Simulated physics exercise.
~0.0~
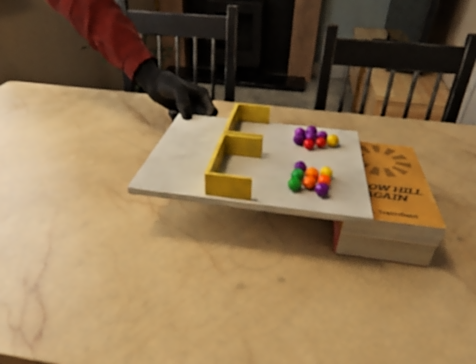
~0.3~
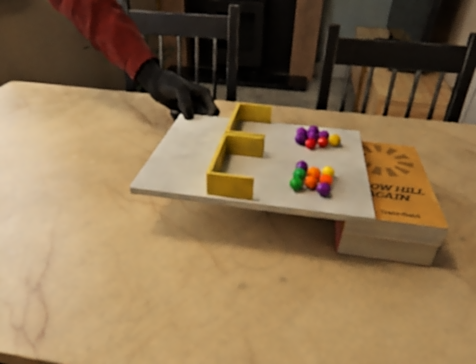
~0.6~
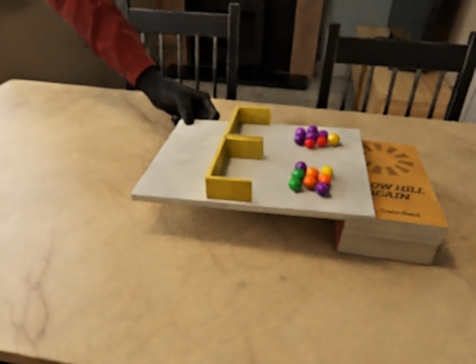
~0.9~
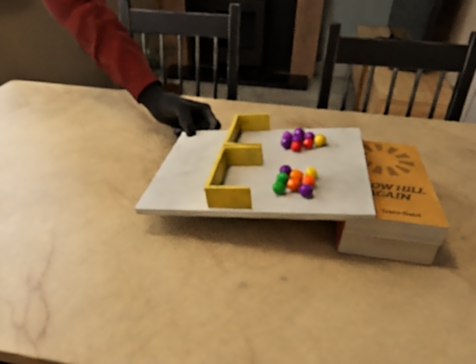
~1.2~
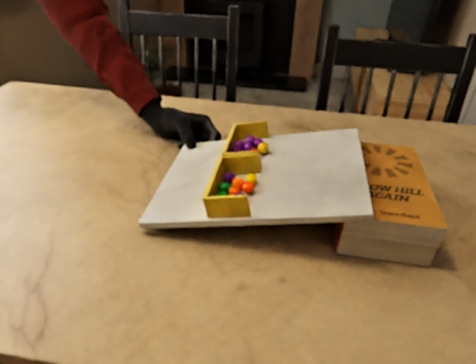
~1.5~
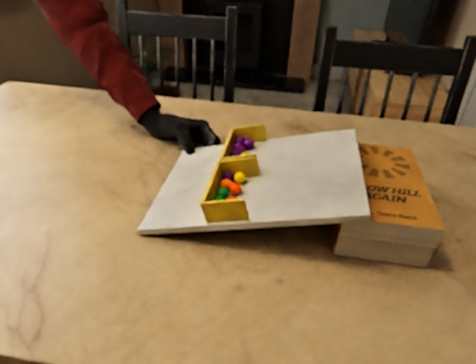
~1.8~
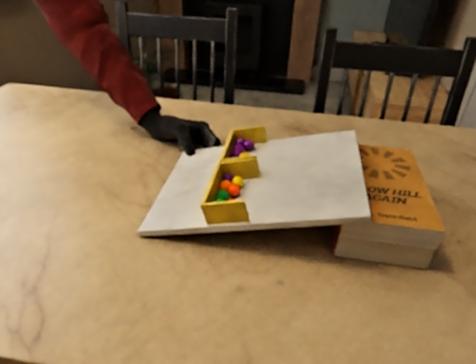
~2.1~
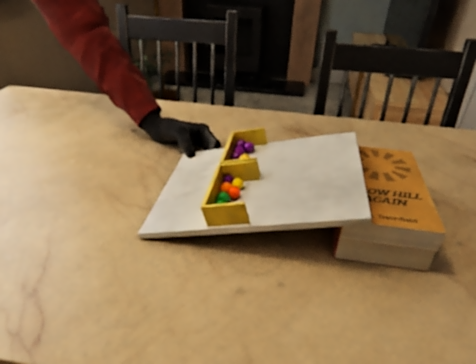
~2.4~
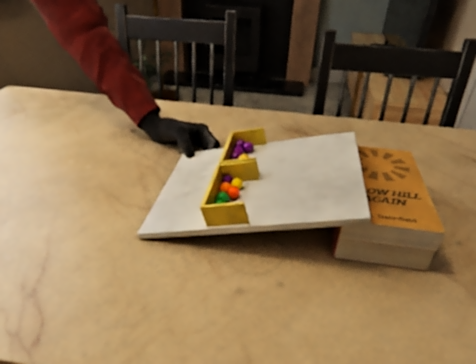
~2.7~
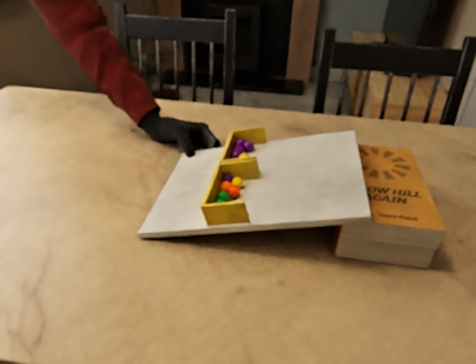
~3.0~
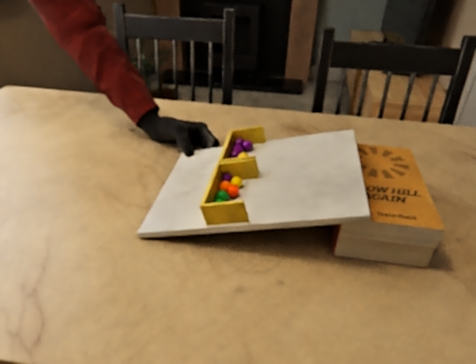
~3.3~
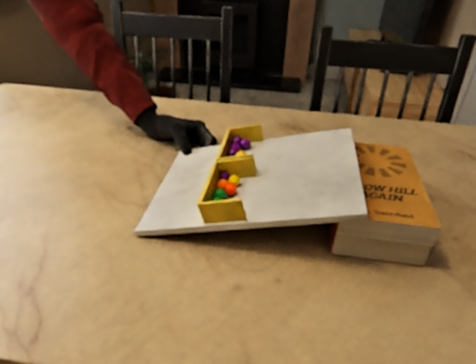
We see a gloved hand holding the left end of a white board propped on books, with two heaps of small colourful balls facing yellow barriers. The hand lowers its end, the balls roll left into the barriers, and both groups stay gathered there on the sloping board.
